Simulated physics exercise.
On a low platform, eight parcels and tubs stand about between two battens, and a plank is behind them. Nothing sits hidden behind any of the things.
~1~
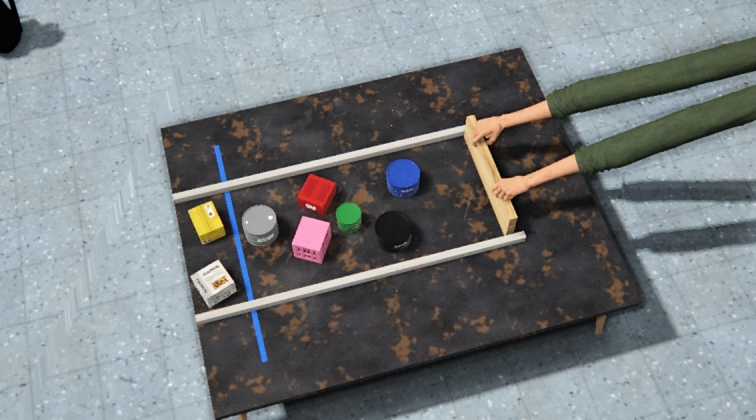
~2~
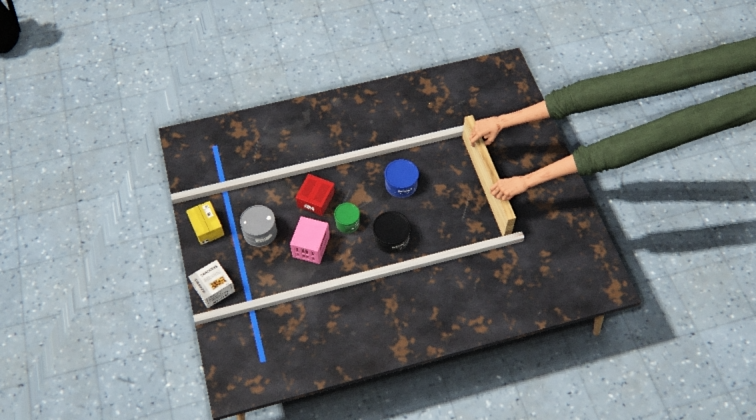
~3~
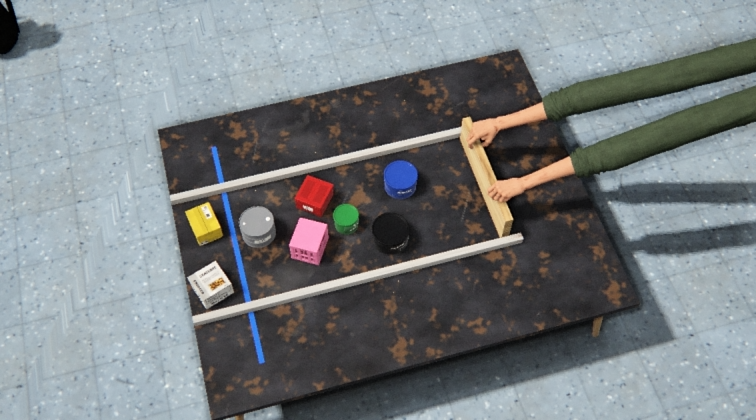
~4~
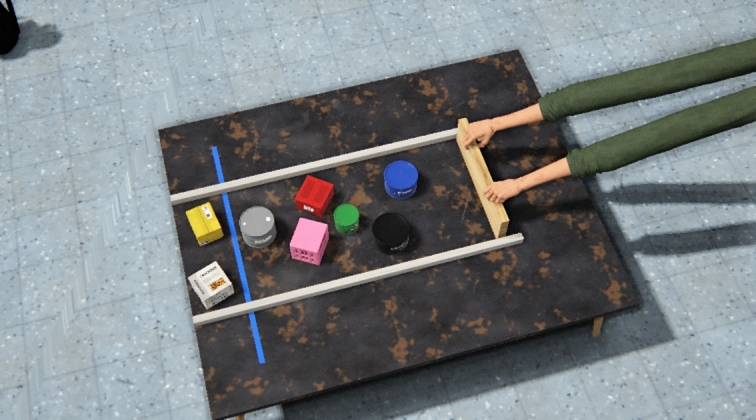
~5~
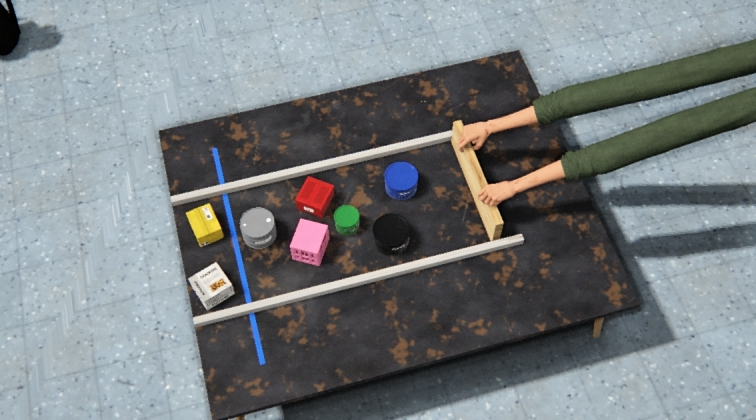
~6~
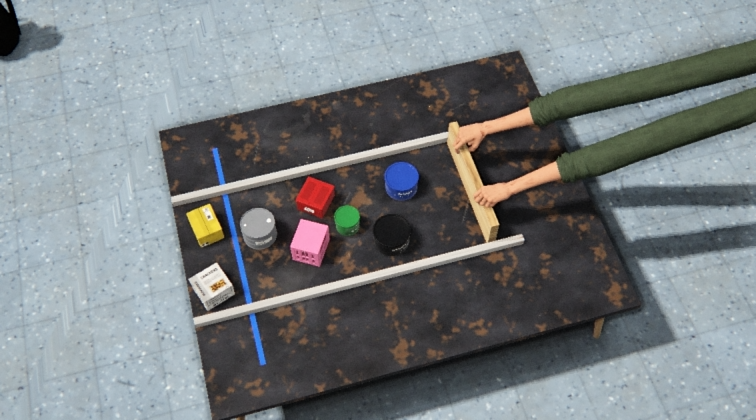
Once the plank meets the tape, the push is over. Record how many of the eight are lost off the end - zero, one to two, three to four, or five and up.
Lost off the end: One to two.
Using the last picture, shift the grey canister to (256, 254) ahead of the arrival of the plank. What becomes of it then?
Placed there, the grey canister ends up below.
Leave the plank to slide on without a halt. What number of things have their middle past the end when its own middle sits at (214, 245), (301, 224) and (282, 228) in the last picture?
Going through the three positions, you'd get 5, 0 and 0.
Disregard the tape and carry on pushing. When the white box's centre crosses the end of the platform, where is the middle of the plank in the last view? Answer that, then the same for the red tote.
Near (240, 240) in the first case, near (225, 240) in the other.
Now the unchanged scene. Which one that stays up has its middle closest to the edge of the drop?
Grey canister - nearest.
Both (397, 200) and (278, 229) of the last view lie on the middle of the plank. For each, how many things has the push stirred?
The first count is 2, and then it's 7.
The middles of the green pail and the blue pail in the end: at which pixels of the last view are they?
Around (225, 252) and around (215, 228).
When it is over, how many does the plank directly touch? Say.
3 in contact.
A little later, none off yet; white box at rest near (212, 287); yellow parcel at rest near (205, 226); grey canister at rest near (259, 229).
Next, none off yet; white box at rest near (212, 287); yellow parcel at rest near (205, 226); grey canister moving near (256, 228).
When it is over, the number that fall off is one or two; down, yellow parcel and white box.
